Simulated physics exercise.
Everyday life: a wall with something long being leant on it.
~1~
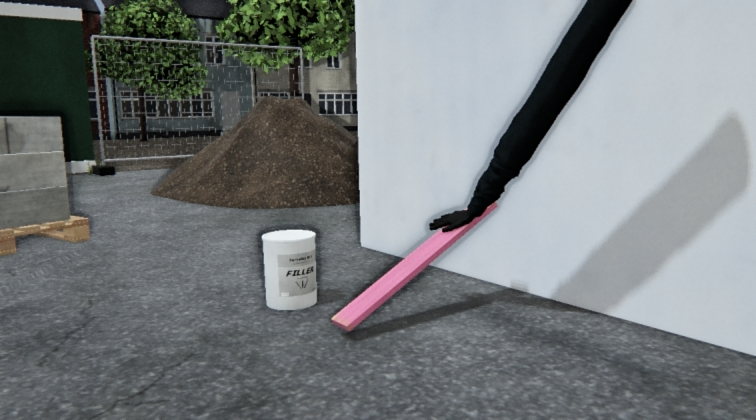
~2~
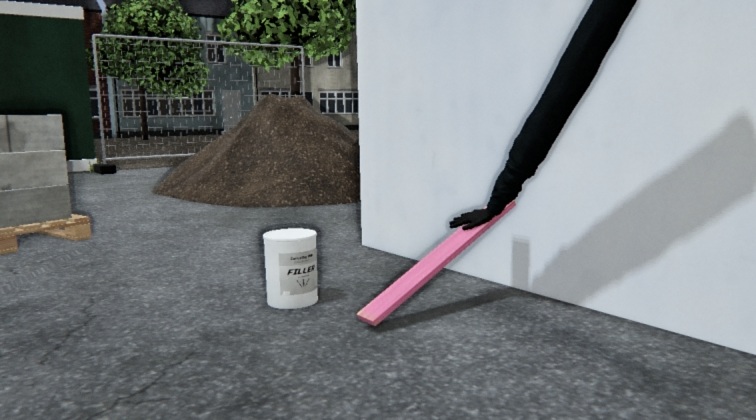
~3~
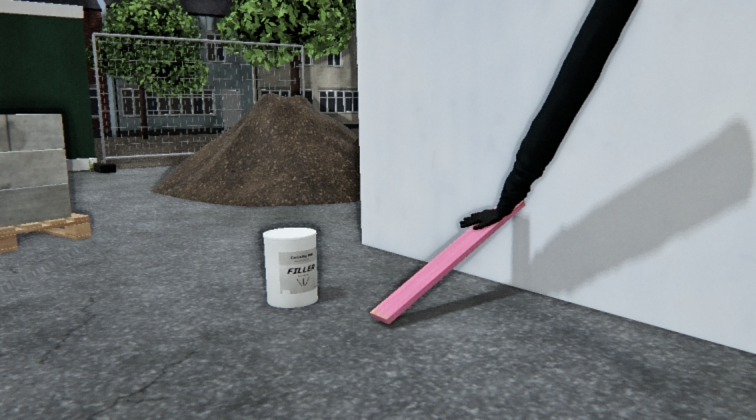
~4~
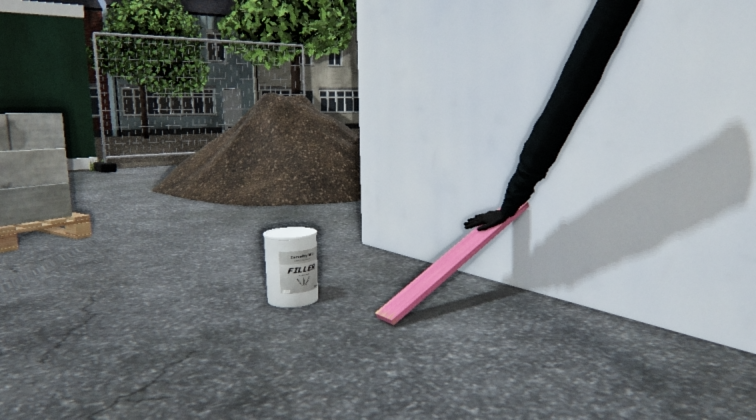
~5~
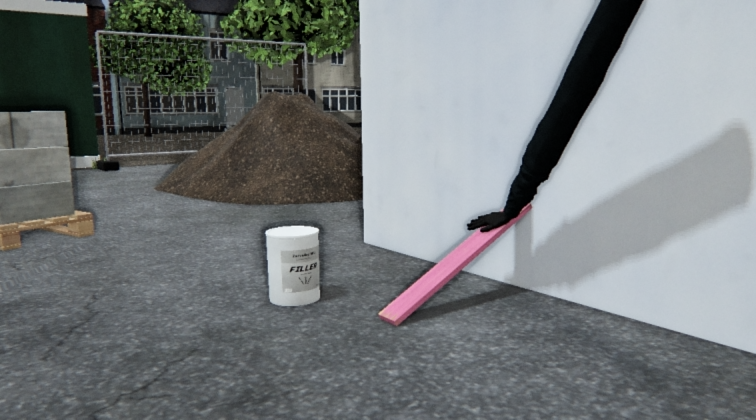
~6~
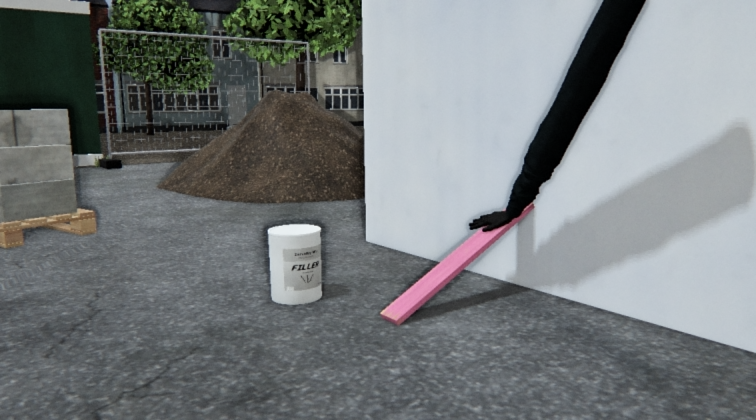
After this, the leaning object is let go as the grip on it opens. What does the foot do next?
It will not stay.
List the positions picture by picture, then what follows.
On its way; pink plank (420, 259); white pail (290, 269), in the first frame.
On its way; pink plank (442, 256); white pail (291, 268), in the second frame.
On its way; pink plank (453, 255); white pail (291, 267), in the third frame.
On its way; pink plank (457, 256); white pail (292, 266), in the fourth frame.
Leant on the wall, still held; pink plank (460, 258); white pail (294, 265), in the fifth frame.
Leant on the wall, still held; pink plank (462, 257); white pail (296, 264), in the sixth frame.
Then, 0.40 s later than the last frame, pink plank leaning 20° more than when let go near (455, 293).
Then, 0.50 s later than the last frame, pink plank leaning 27° more than when let go near (455, 296).
When it is over, moved from the start, pink plank; white pail as before. End places, in pixels of the last picture, pink plank near (454, 302). The plank slips out.
